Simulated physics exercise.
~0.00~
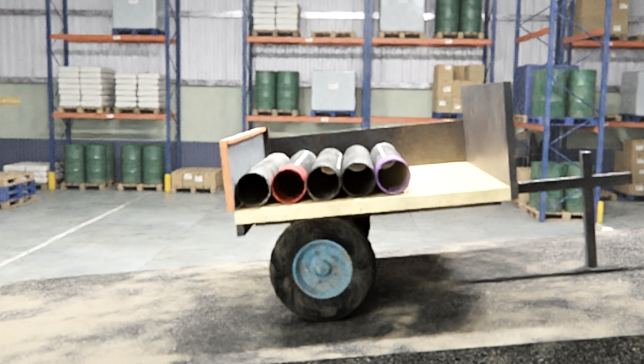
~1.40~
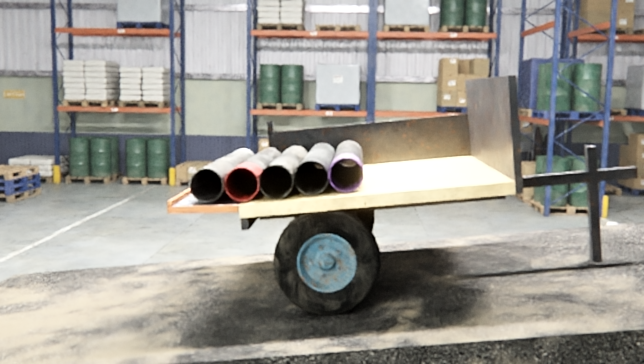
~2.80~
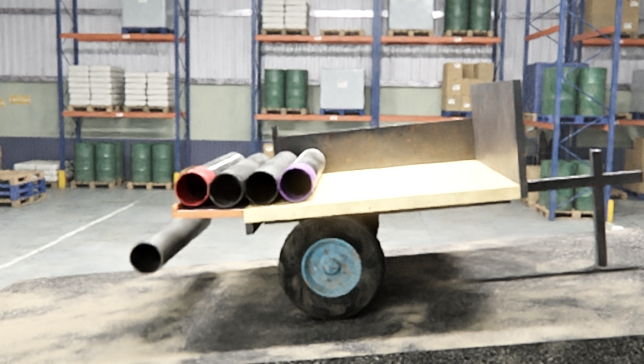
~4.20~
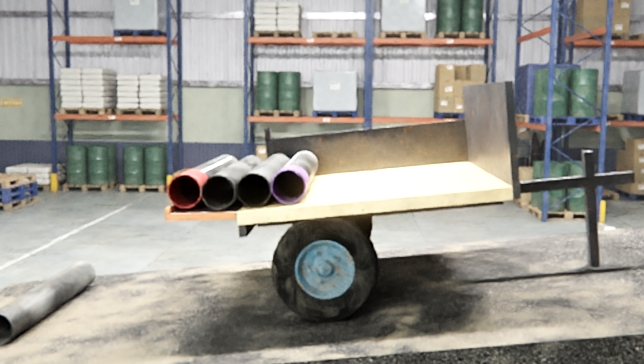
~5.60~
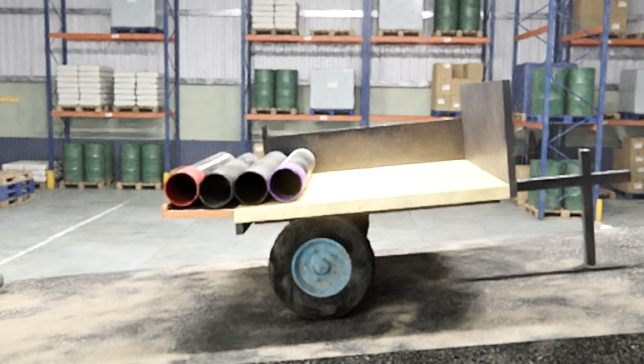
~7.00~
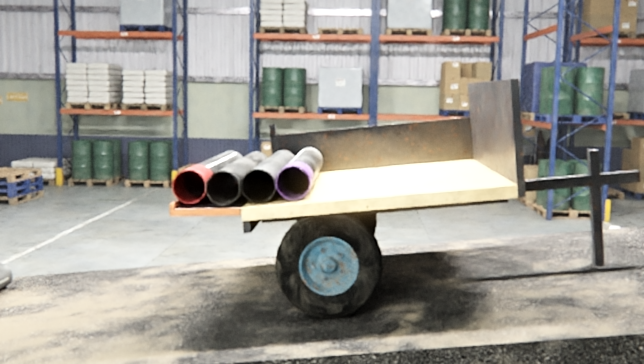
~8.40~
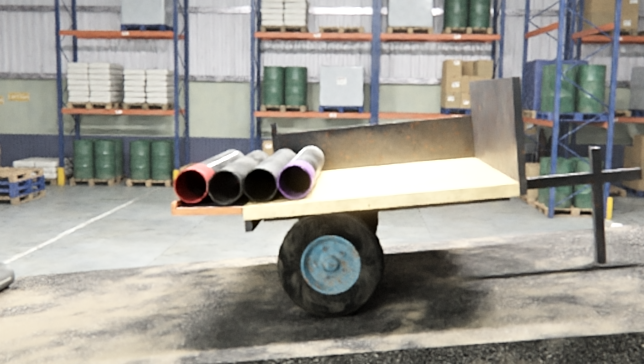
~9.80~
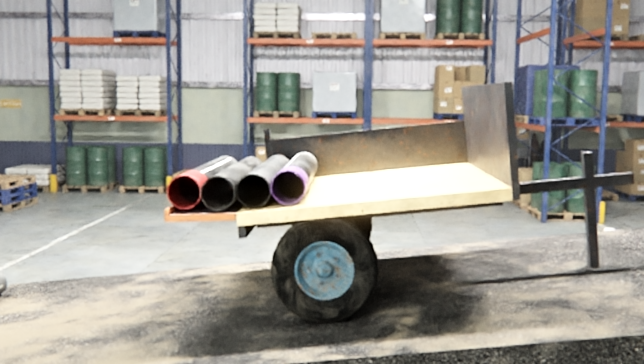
Warehouse with a flatbed trailer lowering its tailgate, pipes rolling left, one dropping off, red resting on the gate, purple on the bed.
